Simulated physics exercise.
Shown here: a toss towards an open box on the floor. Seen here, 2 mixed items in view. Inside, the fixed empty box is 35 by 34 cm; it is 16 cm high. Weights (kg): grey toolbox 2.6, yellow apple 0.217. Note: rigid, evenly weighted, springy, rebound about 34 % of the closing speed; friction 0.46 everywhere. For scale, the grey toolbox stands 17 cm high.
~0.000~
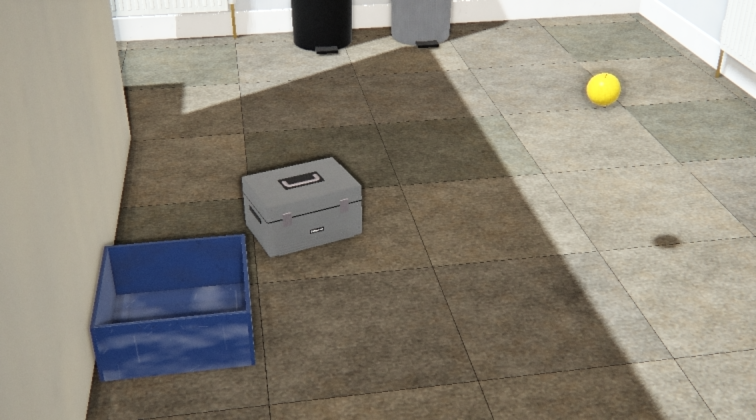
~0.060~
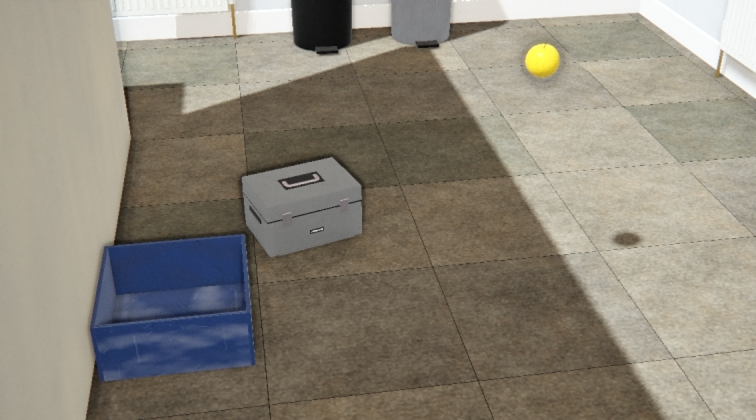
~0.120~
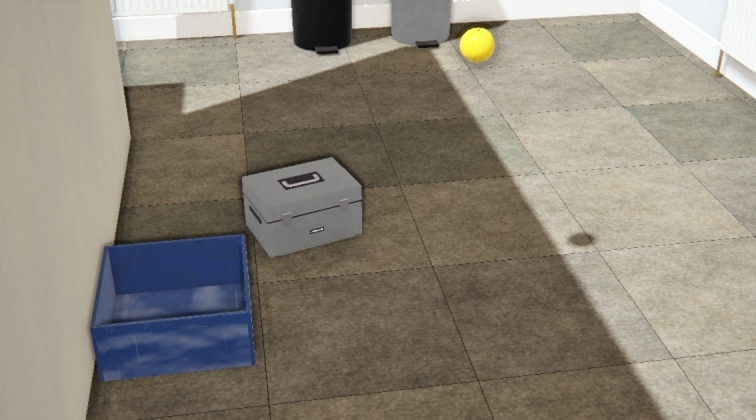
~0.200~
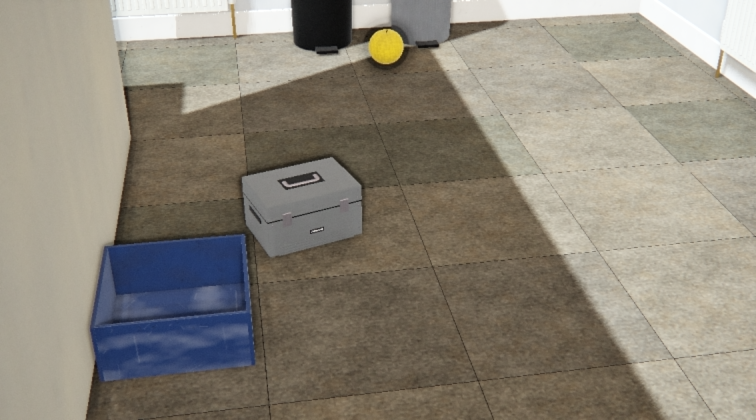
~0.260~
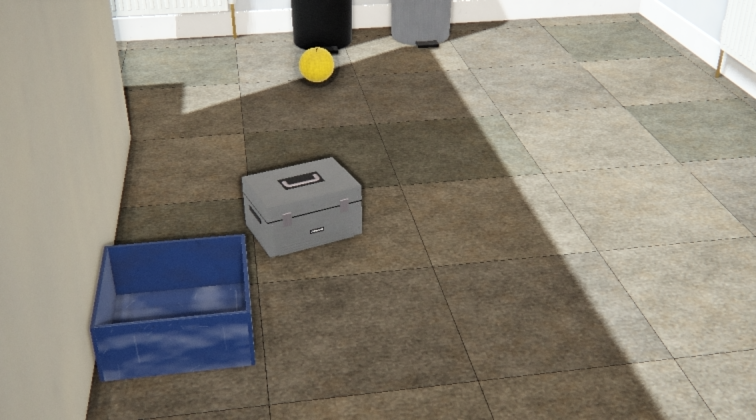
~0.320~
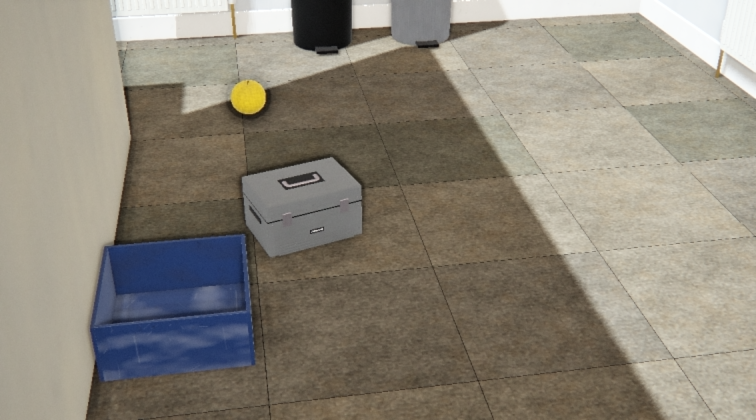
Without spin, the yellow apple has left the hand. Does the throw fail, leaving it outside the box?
No, it finishes in the box.
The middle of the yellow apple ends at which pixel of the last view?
End position: Roughly (179, 295).
After 0.42 s, gap 6 cm; yellow apple near (142, 179).
After 0.62 s, apple inside the box; yellow apple near (170, 288).
After 0.72 s, apple inside the box; yellow apple near (207, 279).
After 1.12 s, apple inside the box; yellow apple near (199, 294).
At rest (2.5 s), apple inside the box; grey toolbox in place, give or take 10 cm. Seen from the same camera at the end, yellow apple near (179, 295).
